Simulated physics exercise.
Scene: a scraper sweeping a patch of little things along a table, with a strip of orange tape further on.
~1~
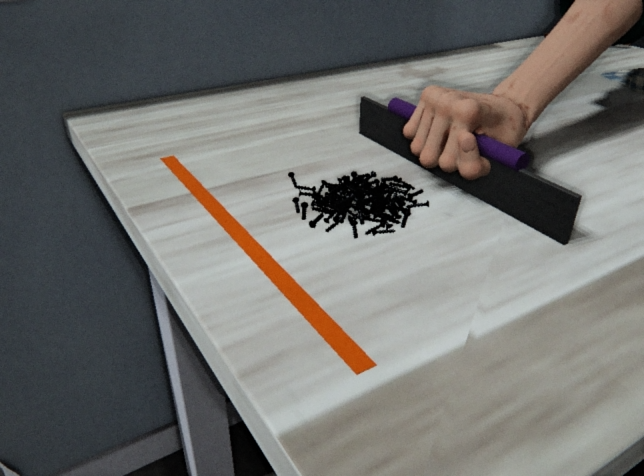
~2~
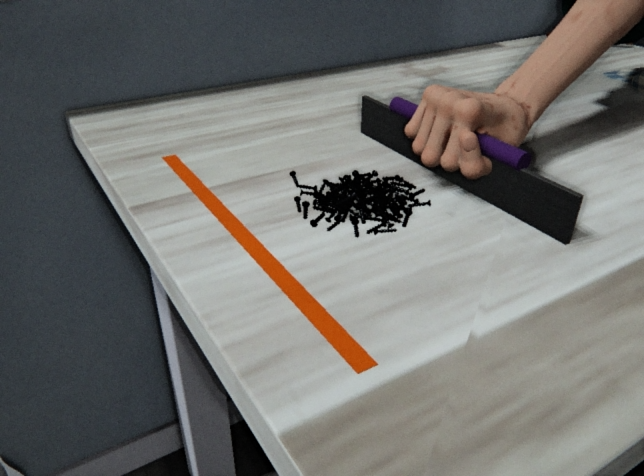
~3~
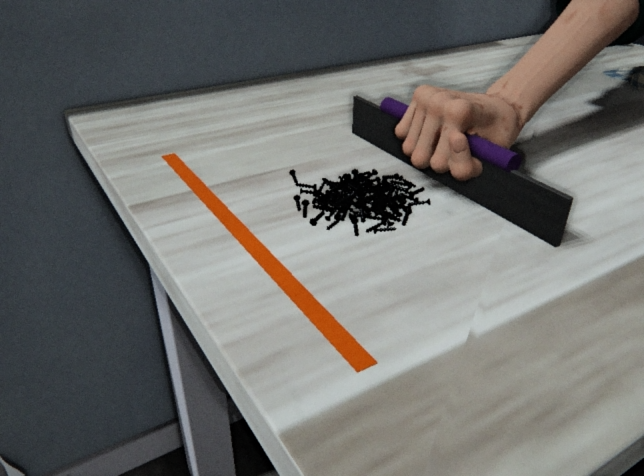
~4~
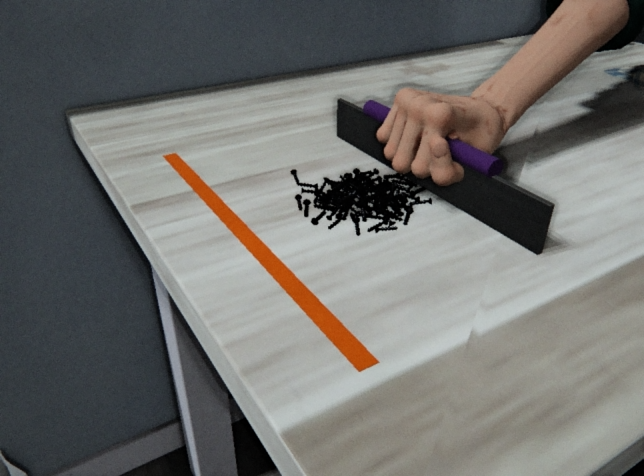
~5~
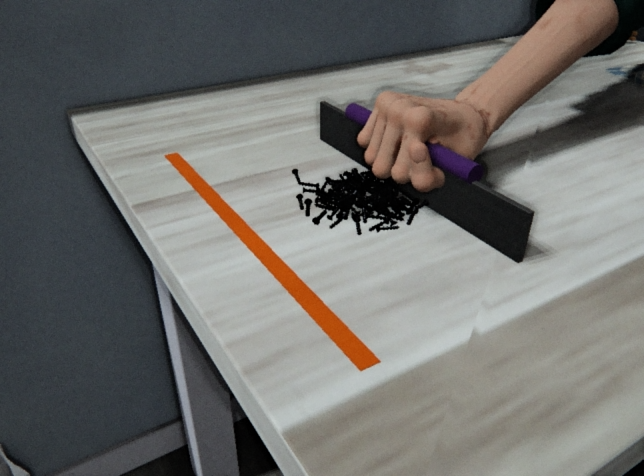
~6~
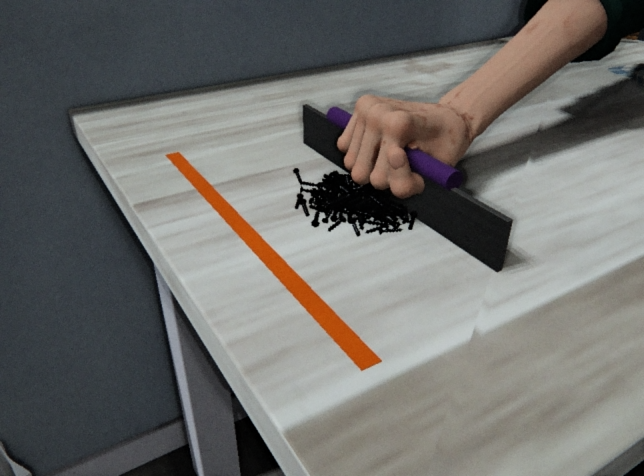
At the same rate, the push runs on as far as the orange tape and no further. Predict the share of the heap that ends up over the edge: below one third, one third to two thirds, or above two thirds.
Below one third.
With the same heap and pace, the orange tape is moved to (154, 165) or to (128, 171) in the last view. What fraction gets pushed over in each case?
It would be around 50 per cent the first time and around 100 per cent the second.
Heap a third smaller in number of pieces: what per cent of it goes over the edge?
Roughly 0 in a hundred.
Soon after the last picture, scraper still moving, near (312, 169); heap all on the table, its front near (236, 230).
A little later, scraper stopped at the orange tape; heap a small part over the edge.
At rest, scraper stopped at the orange tape; heap a small part over the edge.
